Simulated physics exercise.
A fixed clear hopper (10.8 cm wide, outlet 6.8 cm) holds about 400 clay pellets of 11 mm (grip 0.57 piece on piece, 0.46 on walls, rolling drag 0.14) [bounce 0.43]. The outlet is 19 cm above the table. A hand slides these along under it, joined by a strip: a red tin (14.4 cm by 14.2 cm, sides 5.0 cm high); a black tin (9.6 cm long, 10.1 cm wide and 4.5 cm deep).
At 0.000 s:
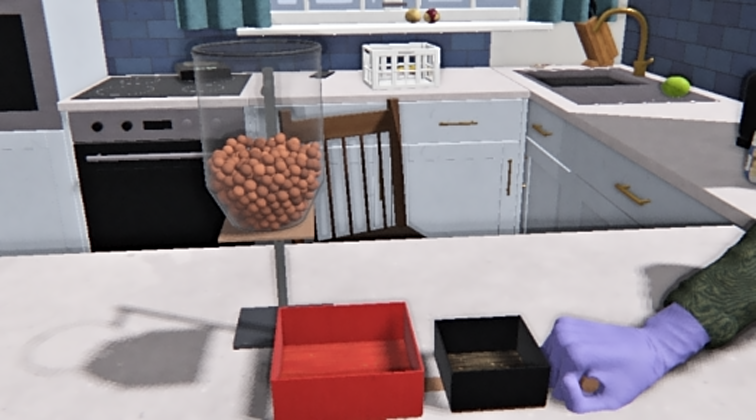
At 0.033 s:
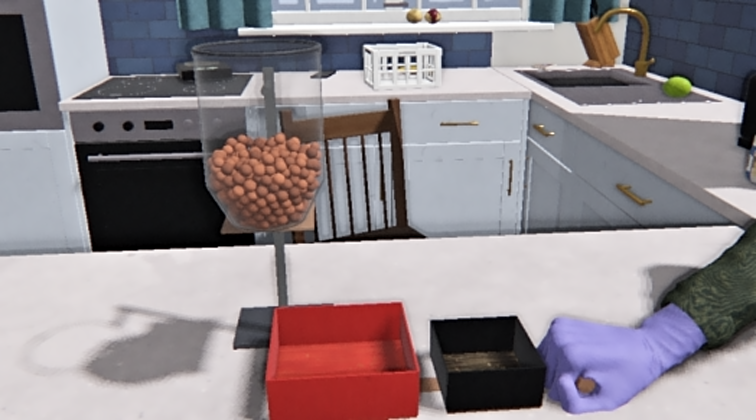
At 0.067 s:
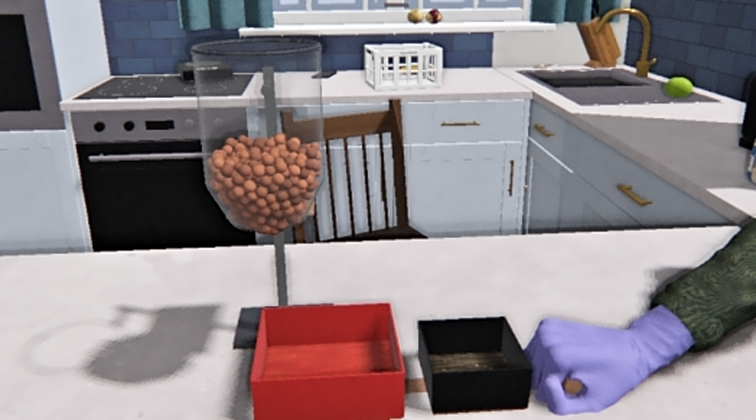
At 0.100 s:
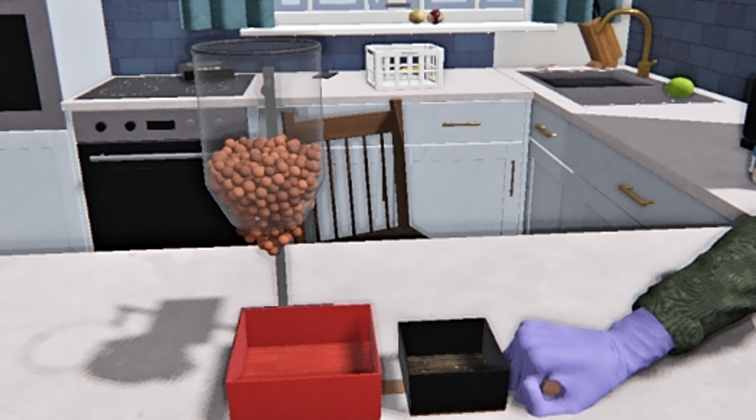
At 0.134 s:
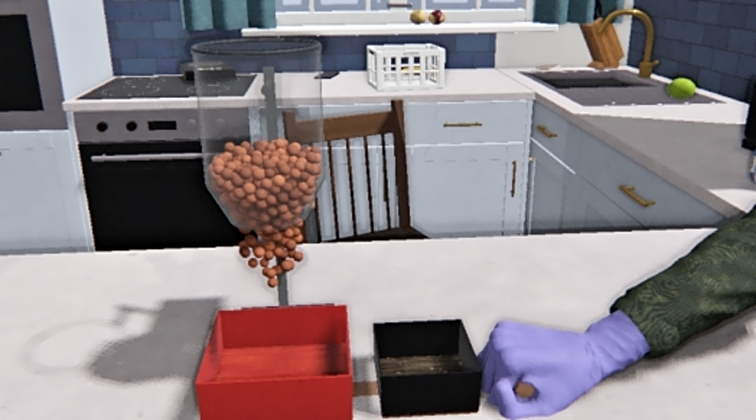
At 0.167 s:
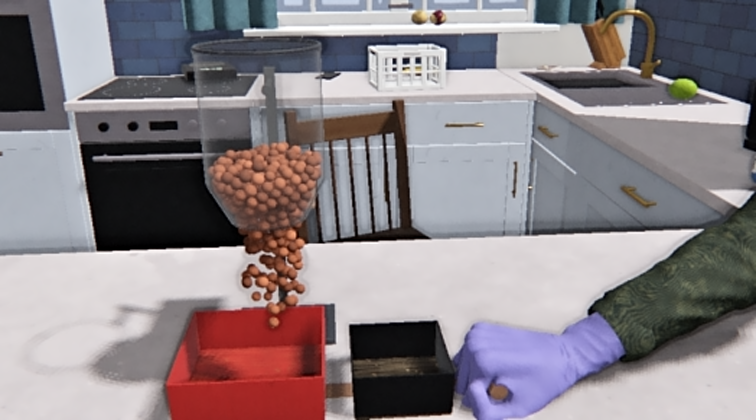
A purple-gloved hand in a dark green sleeve slides a red tin and a smaller black one, joined by a strip, leftward across a pale counter in a kitchen seen from a still, slightly raised viewpoint. Behind them, a clear container of reddish-brown pellets stands before a wooden chair, oven and sink. As the tins move, pellets begin dropping from its bottom in a lengthening, loose stream above the red tin.
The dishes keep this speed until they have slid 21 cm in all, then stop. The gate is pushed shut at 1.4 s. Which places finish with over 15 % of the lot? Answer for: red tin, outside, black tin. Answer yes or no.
Red tin no, outside no, black tin yes.
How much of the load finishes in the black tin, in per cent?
Some 85 per cent.
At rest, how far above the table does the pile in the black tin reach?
Some 6.0 cm.
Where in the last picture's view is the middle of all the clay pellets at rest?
At about (279, 374).
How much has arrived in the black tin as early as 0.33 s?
Some 30 per cent.
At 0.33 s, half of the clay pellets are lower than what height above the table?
About 14 cm.
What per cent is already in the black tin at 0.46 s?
Near 60 per cent so far.
After 0.33 s, outside 5 %, hopper 35 %, black tin 30 %, red tin 5 %, in the air 25 %; middle of all pieces on or above the table near (265, 286).
Then, at 0.46 s, outside 5 %, hopper 5 %, black tin 60 %, red tin 5 %, in the air 20 %; middle of all pieces on or above the table near (266, 343).
Then, at 0.59 s, outside 5 %, black tin 85 %, red tin 5 %; middle of all pieces on or above the table near (270, 370).
After 0.71 s, outside 10 %, black tin 85 %, red tin 5 %; middle of all pieces on or above the table near (270, 372).
By 2.0 s all is still; outside 10 %, hopper 0 %, black tin 85 %, red tin 5 %.
